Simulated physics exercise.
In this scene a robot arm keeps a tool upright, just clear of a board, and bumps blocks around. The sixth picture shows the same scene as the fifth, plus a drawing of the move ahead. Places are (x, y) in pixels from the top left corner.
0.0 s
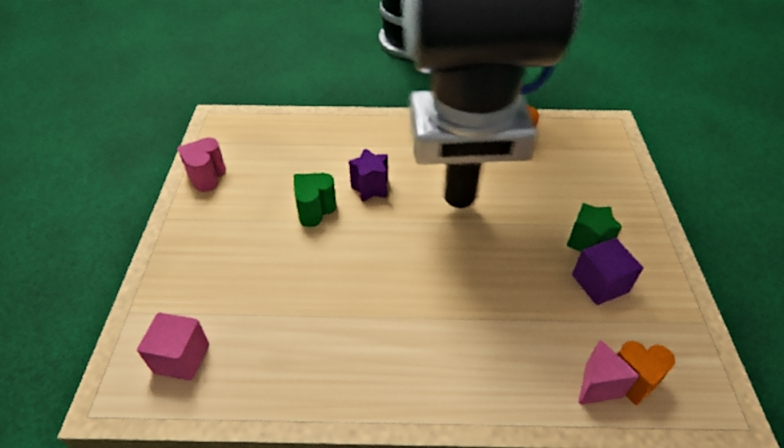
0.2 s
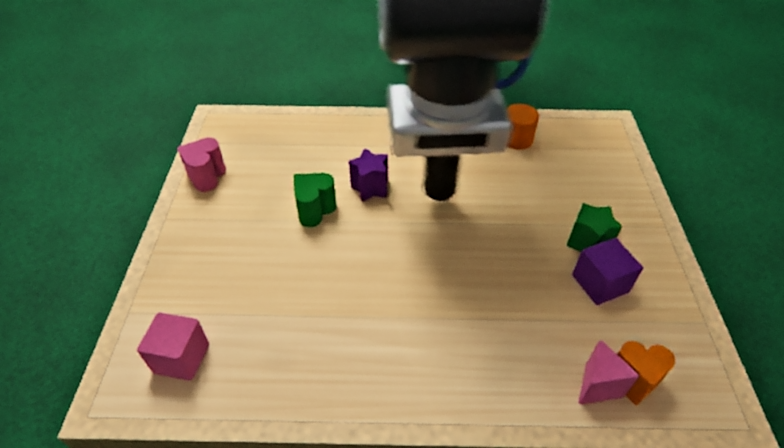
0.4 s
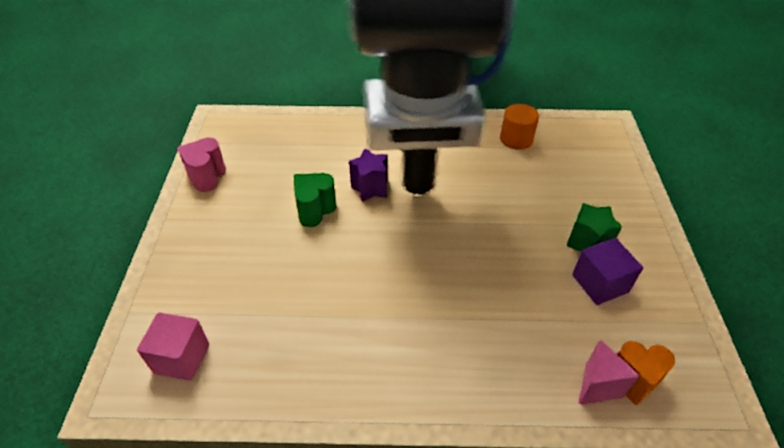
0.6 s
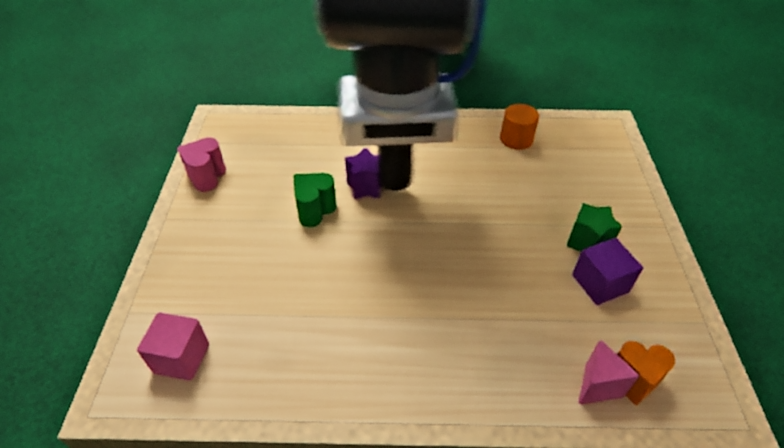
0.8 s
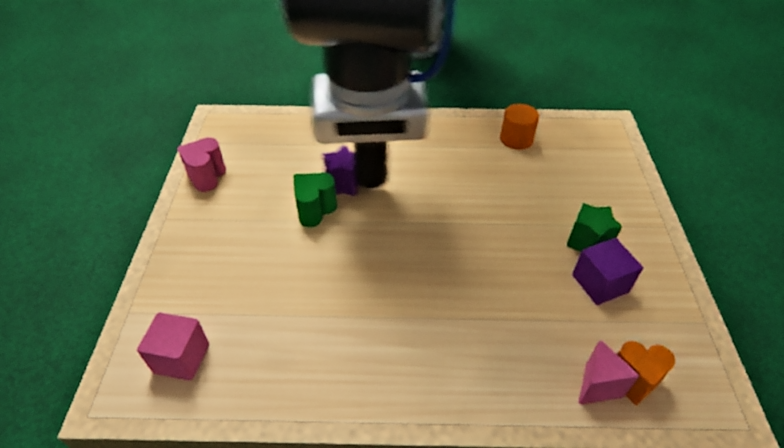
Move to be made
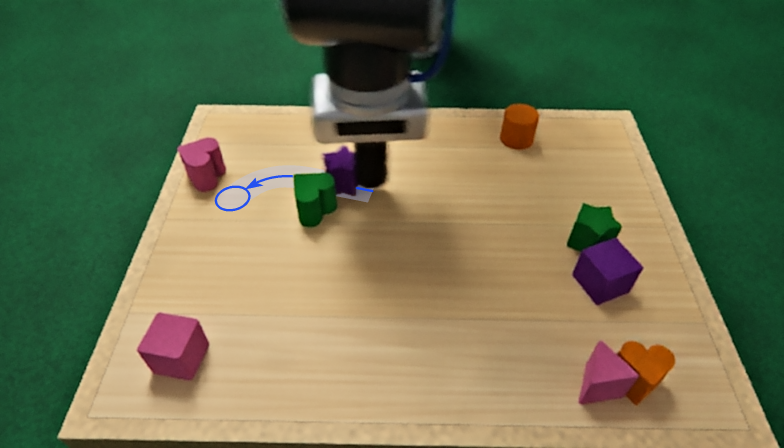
A robot arm with a dark cylindrical tip moves left just above a wooden board scattered with coloured blocks, uncovering an orange cylinder behind it, then pushes the purple star a short way left toward the green heart.
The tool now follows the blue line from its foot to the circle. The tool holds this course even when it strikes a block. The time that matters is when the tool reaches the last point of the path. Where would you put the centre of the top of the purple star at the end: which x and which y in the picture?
Answer: (234, 142).
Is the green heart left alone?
I'd say yes.
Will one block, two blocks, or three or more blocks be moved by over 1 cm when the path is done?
I expect just one block to be moved by more than 1 cm.
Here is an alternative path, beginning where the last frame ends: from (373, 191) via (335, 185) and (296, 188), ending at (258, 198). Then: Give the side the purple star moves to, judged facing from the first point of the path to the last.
Side: Right.
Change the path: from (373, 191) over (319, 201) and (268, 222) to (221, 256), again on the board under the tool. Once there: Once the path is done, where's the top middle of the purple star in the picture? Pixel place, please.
The centre of its top will be at (303, 156).
Drawn move, from (373, 191) via (325, 182) and (276, 177), ending at (233, 198).
On the path given first. One third of the way, tool (322, 168); purple star (293, 149).
Two thirds of the way, tool (273, 163); purple star (246, 141).
At the end, tool (229, 185); pink heart (195, 150), turned 15° anticlockwise; green heart still; purple star (234, 142), turned 40° clockwise.
